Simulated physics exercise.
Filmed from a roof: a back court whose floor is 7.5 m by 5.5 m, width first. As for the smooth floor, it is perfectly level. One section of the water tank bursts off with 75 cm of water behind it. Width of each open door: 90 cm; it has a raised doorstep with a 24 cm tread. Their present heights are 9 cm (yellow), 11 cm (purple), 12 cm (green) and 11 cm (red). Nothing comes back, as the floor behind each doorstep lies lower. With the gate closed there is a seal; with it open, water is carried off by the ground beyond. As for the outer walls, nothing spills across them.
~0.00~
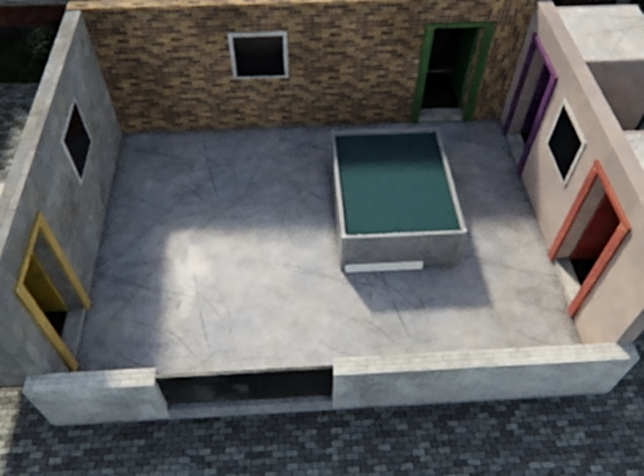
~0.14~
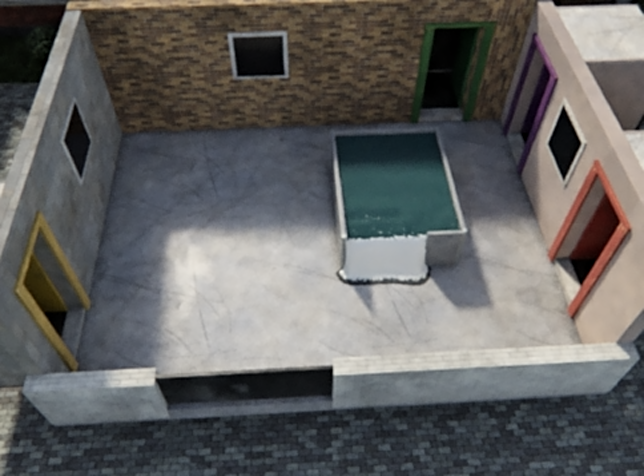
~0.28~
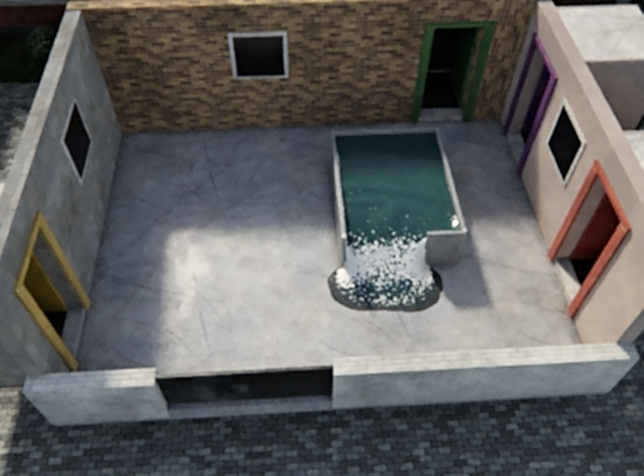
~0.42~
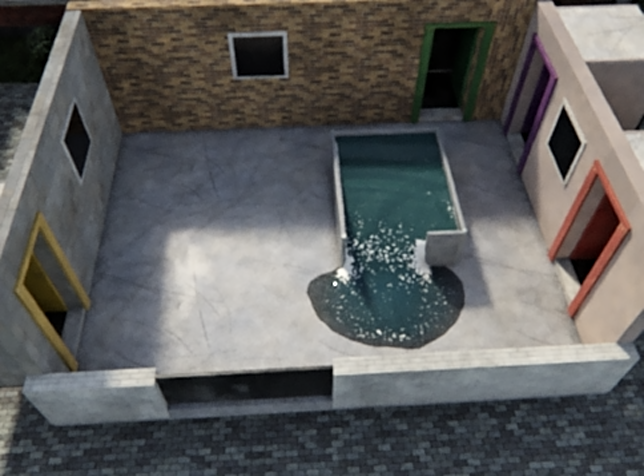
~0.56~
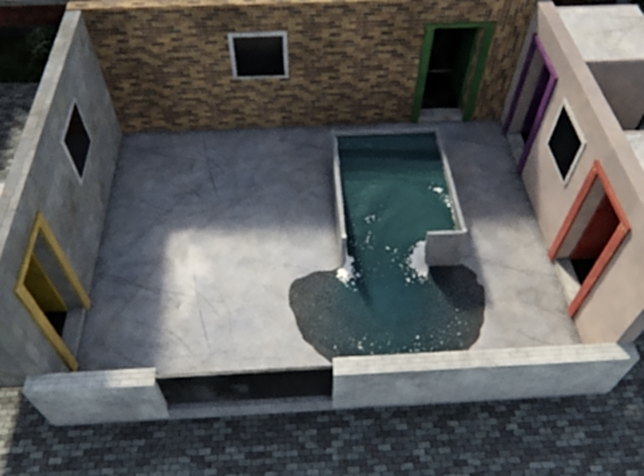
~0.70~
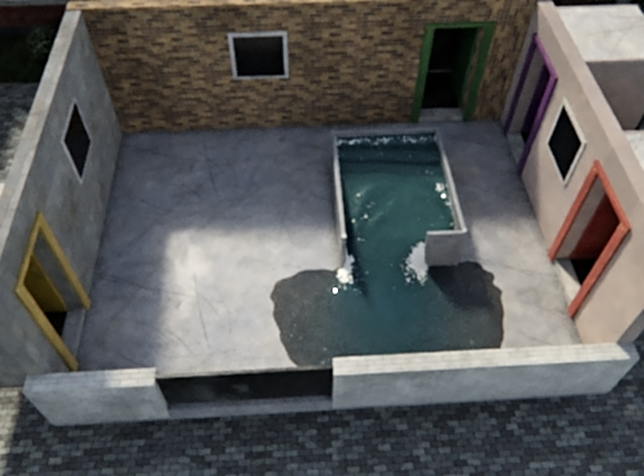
Water burst through the front of the raised tank in the courtyard, foaming white at first, then fanned out over the pale floor in a widening dark pool that reached the low front wall.
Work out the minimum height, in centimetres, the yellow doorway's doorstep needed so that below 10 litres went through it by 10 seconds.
The minimum is roughly 24 cm.
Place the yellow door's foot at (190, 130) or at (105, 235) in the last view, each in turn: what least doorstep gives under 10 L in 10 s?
About 12.0 cm, then about 7.5 cm.
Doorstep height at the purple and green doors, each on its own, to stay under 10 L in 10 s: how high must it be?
About 11.5 cm at purple and about 15 cm at green.
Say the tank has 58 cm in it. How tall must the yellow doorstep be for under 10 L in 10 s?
About 17 cm.
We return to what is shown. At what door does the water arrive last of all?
Last in order comes the green door.
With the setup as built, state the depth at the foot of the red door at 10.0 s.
Some 6.0 cm.
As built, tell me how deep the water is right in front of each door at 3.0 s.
In cm: Yellow 26, purple 0, green 0, red 17.
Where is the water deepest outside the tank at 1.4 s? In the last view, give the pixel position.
Around pixel (387, 370).
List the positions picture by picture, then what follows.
In the first frame, still water, 75 cm deep, in the water tank at (394, 182); the yellow door at (58, 301) is dry.
In the second frame, the gap is at (384, 254), the front 0.4 m out at (412, 282); the back of the water tank holds 75 cm.
In the third frame, the front is at (405, 308), 0.8 m from the gap at (383, 256); 1.1 m2 of floor is wet, 75 cm left at the back.
In the fourth frame, the front is at (395, 343), 1.4 m from the gap at (383, 257); 2.5 m2 of floor is wet, 75 cm left at the back.
In the fifth frame, the gap is at (383, 258), the front 2.0 m out at a hidden place; the back of the water tank holds 74 cm.
In the sixth frame, the gap is at (383, 257), the front 2.1 m out at a hidden place; the back of the water tank holds 66 cm; 3.1 m in a straight line remain to the yellow door at (58, 301).
After 1.4 s water covers 20 % of the floor, deepest (46 cm) near (387, 370); it has not reached the yellow door.
After 3.0 s water covers 45 % of the floor, deepest (34 cm) near (573, 371); 26 cm at the yellow door, 39 litres in over its 9 cm doorstep.
After 10.0 s water covers 100 % of the floor, deepest (15 cm) near (348, 159); 7 cm at the yellow door, 214 litres in over its 9 cm doorstep.
At the yellow door as built, the water arrived by 2.3 s and peaked near 26 cm at 3.2 s.
With a doorstep of 19 cm, 37 litres would have come in within the 10 s; with 26 cm, 4 litres. So under 10 litres takes about 24 cm.
